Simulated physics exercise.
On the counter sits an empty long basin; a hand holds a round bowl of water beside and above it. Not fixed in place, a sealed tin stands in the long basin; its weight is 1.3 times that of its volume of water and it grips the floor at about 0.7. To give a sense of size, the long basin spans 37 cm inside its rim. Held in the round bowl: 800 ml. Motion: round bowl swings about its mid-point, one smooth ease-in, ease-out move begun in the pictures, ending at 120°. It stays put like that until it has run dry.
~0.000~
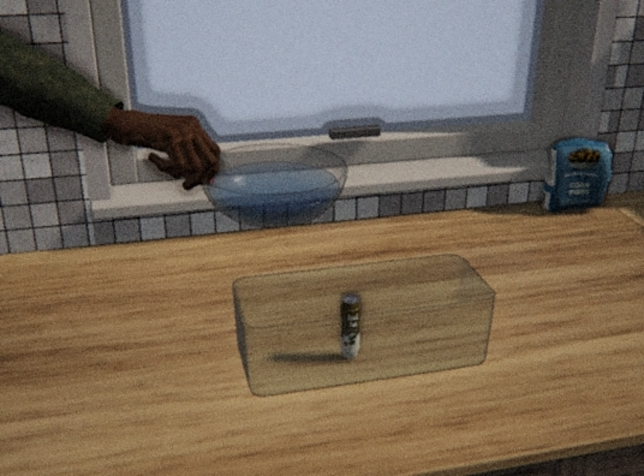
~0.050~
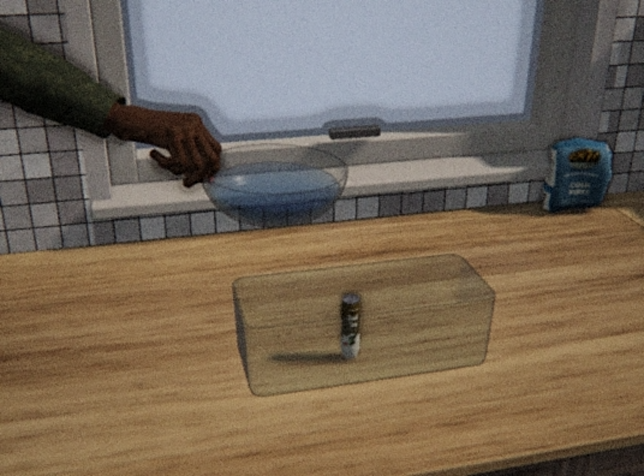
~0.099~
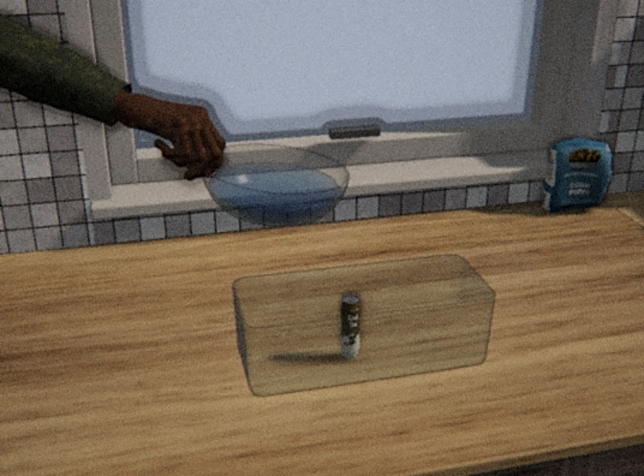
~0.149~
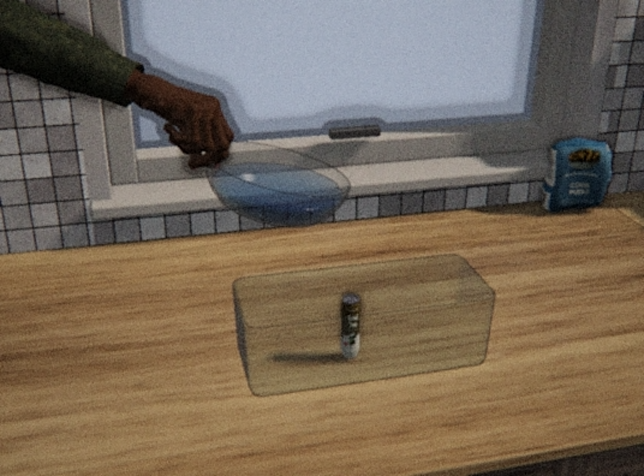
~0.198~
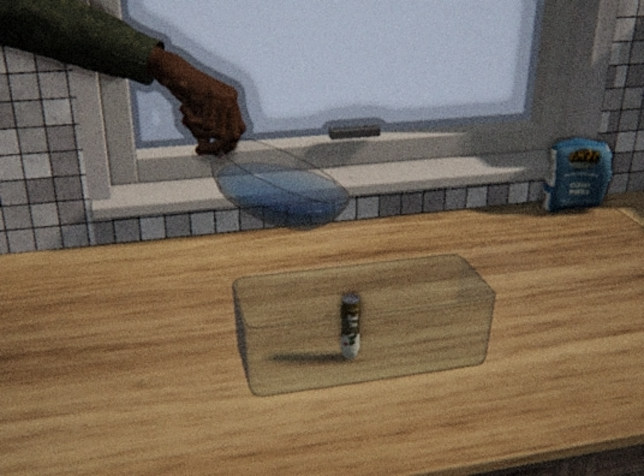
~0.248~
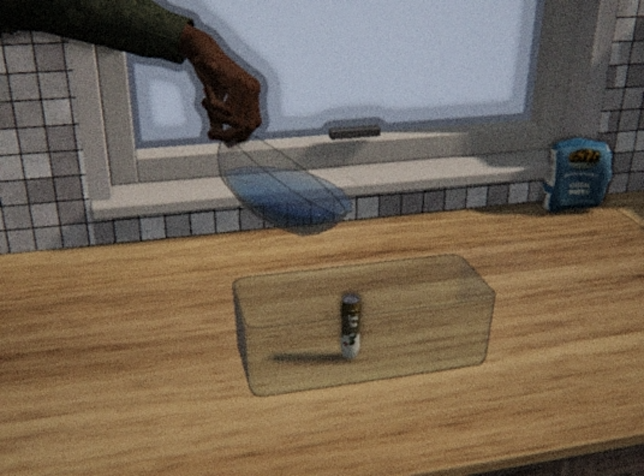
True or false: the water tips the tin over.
False.
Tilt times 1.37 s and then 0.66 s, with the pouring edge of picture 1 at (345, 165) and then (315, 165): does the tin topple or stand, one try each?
Trial 1 - tin stays standing; trial 2 - tin tips.
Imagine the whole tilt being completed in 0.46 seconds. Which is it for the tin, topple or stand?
The tin stays balanced.
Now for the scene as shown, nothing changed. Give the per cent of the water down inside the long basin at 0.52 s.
Roughly 78 percent.
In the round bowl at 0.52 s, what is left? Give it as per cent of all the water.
Fraction remaining: Approx. 0 per cent.
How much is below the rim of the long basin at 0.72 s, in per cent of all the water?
Roughly 82 %.
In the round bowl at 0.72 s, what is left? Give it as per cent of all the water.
0 per cent or thereabouts.
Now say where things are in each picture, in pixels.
In the first frame, it leans 0°; its right rim is at (344, 163); the water meets the walls at (206, 188) and (337, 176); the long basin's rim runs from (239, 304) to (478, 276); the tin's top is at (351, 301).
In the second frame, it leans 2°; its right rim is at (345, 165); the water meets the walls at (206, 187) and (338, 177).
In the third frame, it leans 7°; its right rim is at (346, 171); the water meets the walls at (207, 184) and (338, 181).
In the fourth frame, it leans 14°; its right rim is at (347, 180); the water meets the walls at (210, 179) and (341, 185).
In the fifth frame, it leans 25°; its right rim is at (346, 192); the water meets the walls at (216, 177) and (344, 188).
In the sixth frame, it leans 37°; its right rim is at (342, 207); the water meets the walls at (225, 177) and (328, 191); 6 per cent is over the edge.
By 0.52 s the tilt is 108° and 0 per cent is still to pour; the tin stands where it began.
By 0.72 s the tilt is 120° and 0 per cent is still to pour; the tin stands where it began.
By 0.93 s the tilt is 120° and 0 per cent is still to pour; the tin stands where it began.
By 1.16 s the tilt is 120° and 0 per cent is still to pour; the tin stands where it began.
At rest the tin stands where it began.
